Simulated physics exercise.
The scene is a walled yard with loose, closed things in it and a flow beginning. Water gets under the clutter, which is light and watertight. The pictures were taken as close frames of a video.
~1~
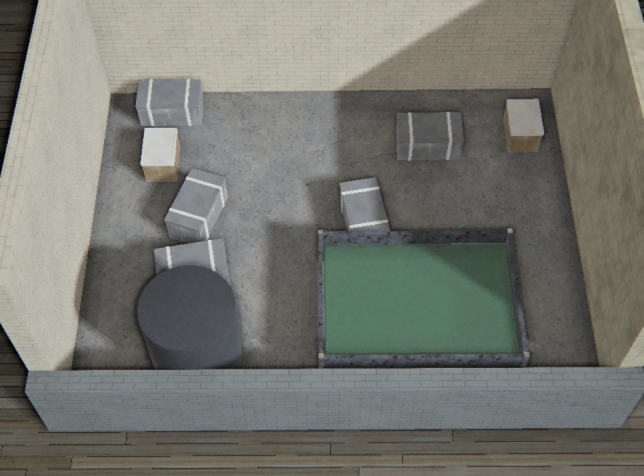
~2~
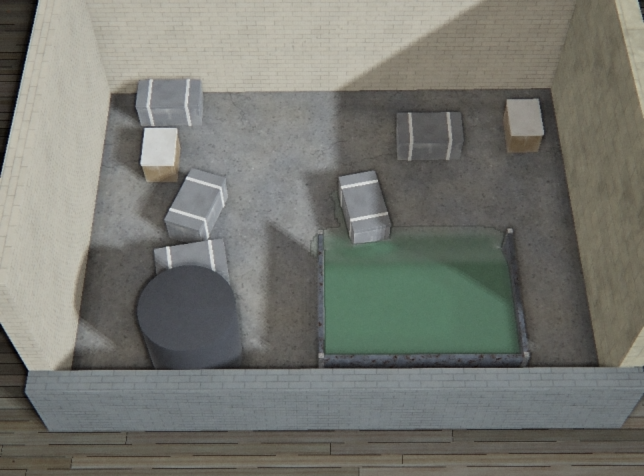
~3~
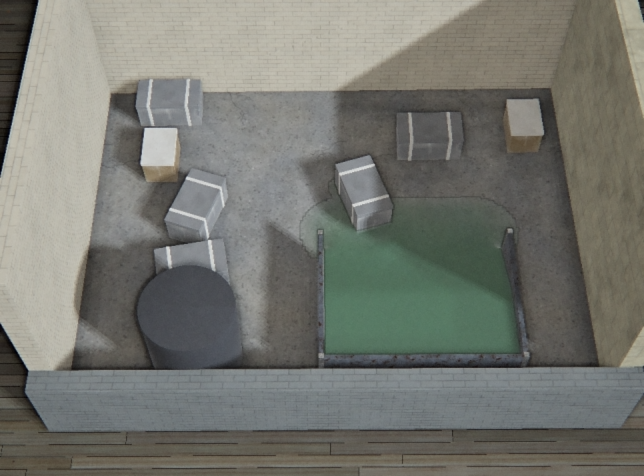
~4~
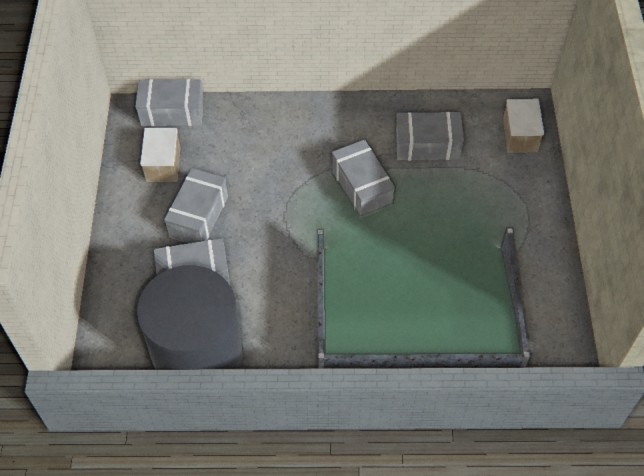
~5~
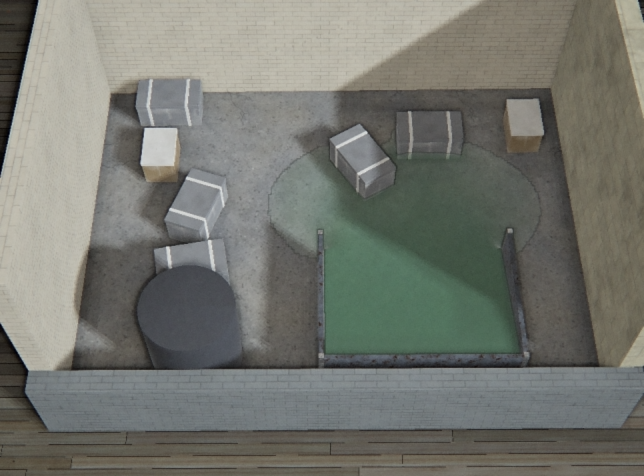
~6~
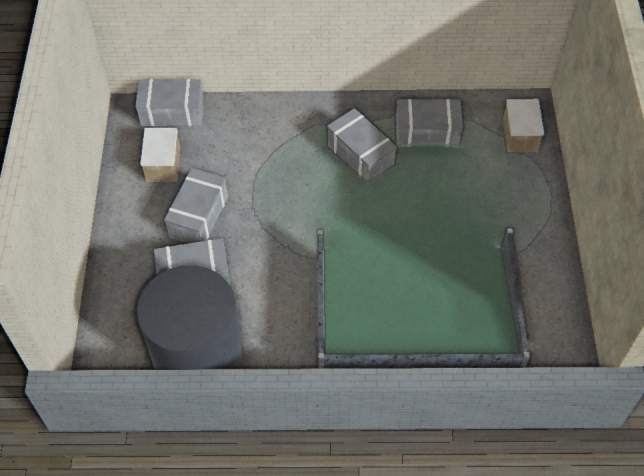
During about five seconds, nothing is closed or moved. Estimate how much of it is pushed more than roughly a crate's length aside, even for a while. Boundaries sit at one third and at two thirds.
It reaches two thirds.
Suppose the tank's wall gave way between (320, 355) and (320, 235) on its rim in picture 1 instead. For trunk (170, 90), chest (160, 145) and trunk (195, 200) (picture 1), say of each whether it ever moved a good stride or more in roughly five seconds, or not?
Order as asked: Sent that far; sent that far; sent that far.
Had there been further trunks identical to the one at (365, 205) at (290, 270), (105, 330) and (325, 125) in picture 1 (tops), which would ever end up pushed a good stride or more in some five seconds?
So, in order, the copies go nowhere much, nowhere much, a long way.
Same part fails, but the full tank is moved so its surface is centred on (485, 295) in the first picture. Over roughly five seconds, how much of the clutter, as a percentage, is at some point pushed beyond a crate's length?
90 %, roughly.
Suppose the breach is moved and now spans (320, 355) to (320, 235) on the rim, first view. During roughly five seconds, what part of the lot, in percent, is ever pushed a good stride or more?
Roughly 60 in a hundred.
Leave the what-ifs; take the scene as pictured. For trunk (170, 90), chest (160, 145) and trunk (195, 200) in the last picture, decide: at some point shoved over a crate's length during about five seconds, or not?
Sequence check gives past that mark, next past that mark, finally below that mark.
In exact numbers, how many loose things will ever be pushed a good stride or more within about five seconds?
I make it 5 of them.
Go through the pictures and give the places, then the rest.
In the first frame, a trunk at (365, 207) rests on the ground; a trunk at (430, 126), on the bottom; 0 of 7 have shifted.
In the second frame, a trunk at (365, 200) rests on the ground, close to its start; a trunk at (430, 126) rests on the ground; 1 of 7 have shifted.
In the third frame, a trunk at (364, 185), on the bottom, a stride from its start; a trunk at (430, 126), on the bottom; 1 of 7 have shifted.
In the fourth frame, a trunk at (363, 169) rests on the ground, a stride from its start; a trunk at (430, 126), on the bottom; 1 of 7 have shifted.
In the fifth frame, a trunk at (362, 153), on the bottom, a stride from its start; a trunk at (430, 125) rests on the ground; 1 of 7 have shifted.
In the sixth frame, a trunk at (362, 136) rests on the ground, a stride from its start; a trunk at (430, 113) rests on the ground, close to its start; 2 of 7 have shifted.
A moment on, 2 of 7 are well off their spots; 0 afloat.
Next, 3 of 7 are well off their spots; 3 afloat.
Later, 5 of 7 are well off their spots; 4 afloat.
In the end, 4 of 7 are well off their spots, and 5 have been at some point; 6 afloat.
